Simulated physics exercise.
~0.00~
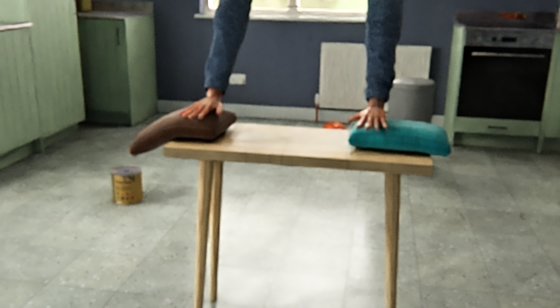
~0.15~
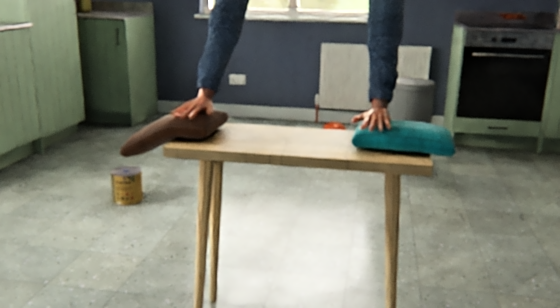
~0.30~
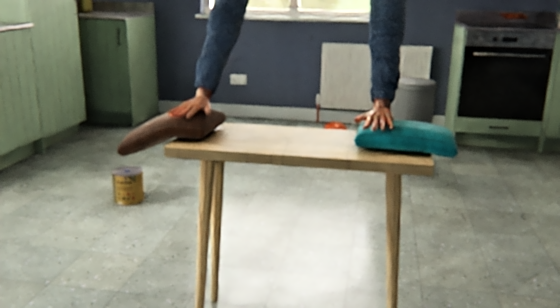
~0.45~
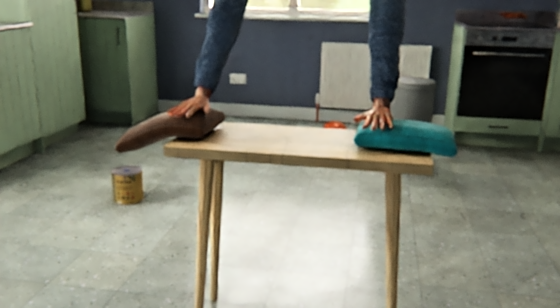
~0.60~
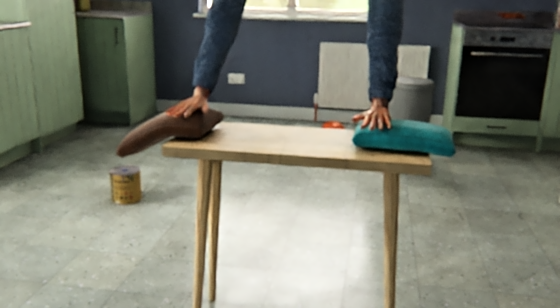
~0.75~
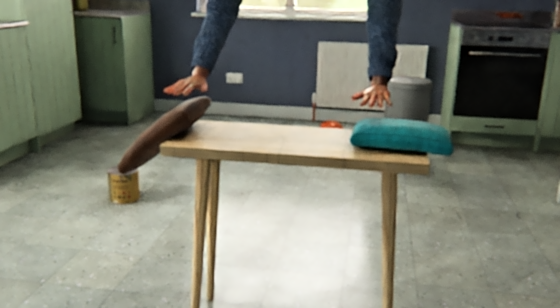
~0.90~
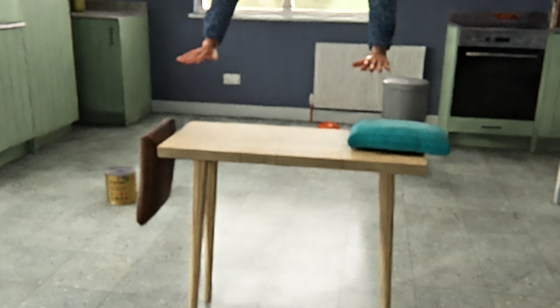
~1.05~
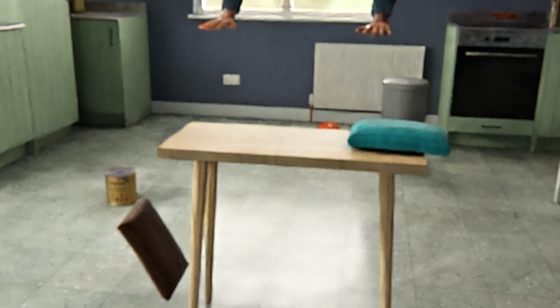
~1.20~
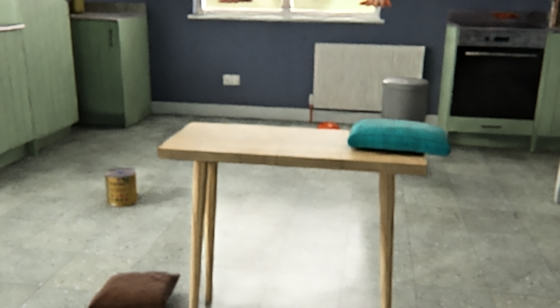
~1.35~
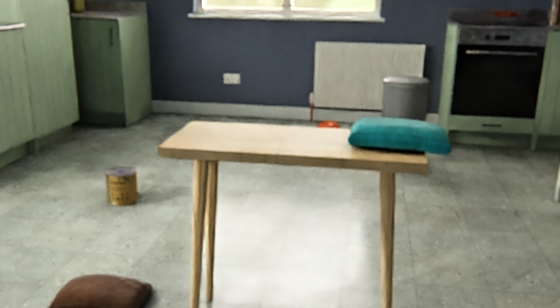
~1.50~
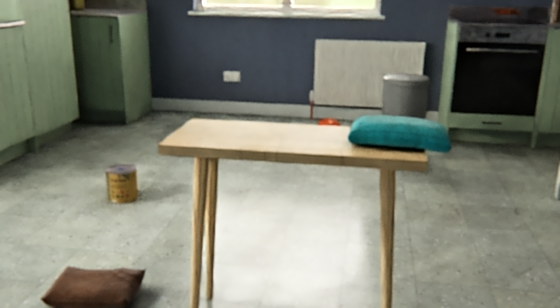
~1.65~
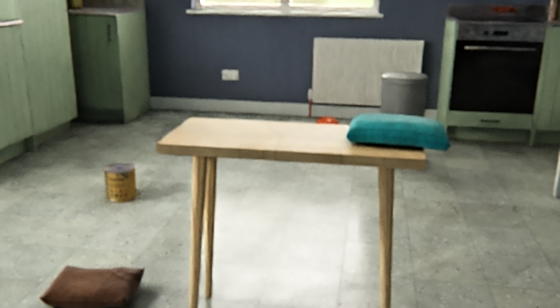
In a kitchen with green cupboards, a dark blue wall and a grey tiled floor, a slightly swaying view faces a narrow wooden side table. Two hands reach down from above, pressing on a brown soft bag at the left end and a turquoise sack at the right. They nudge both outwards until the brown bag juts well past the edge, then let go and lift away. The brown bag tips over the left end, drops and tumbles to the floor. It settles there to the left, while the turquoise sack stays on the table.
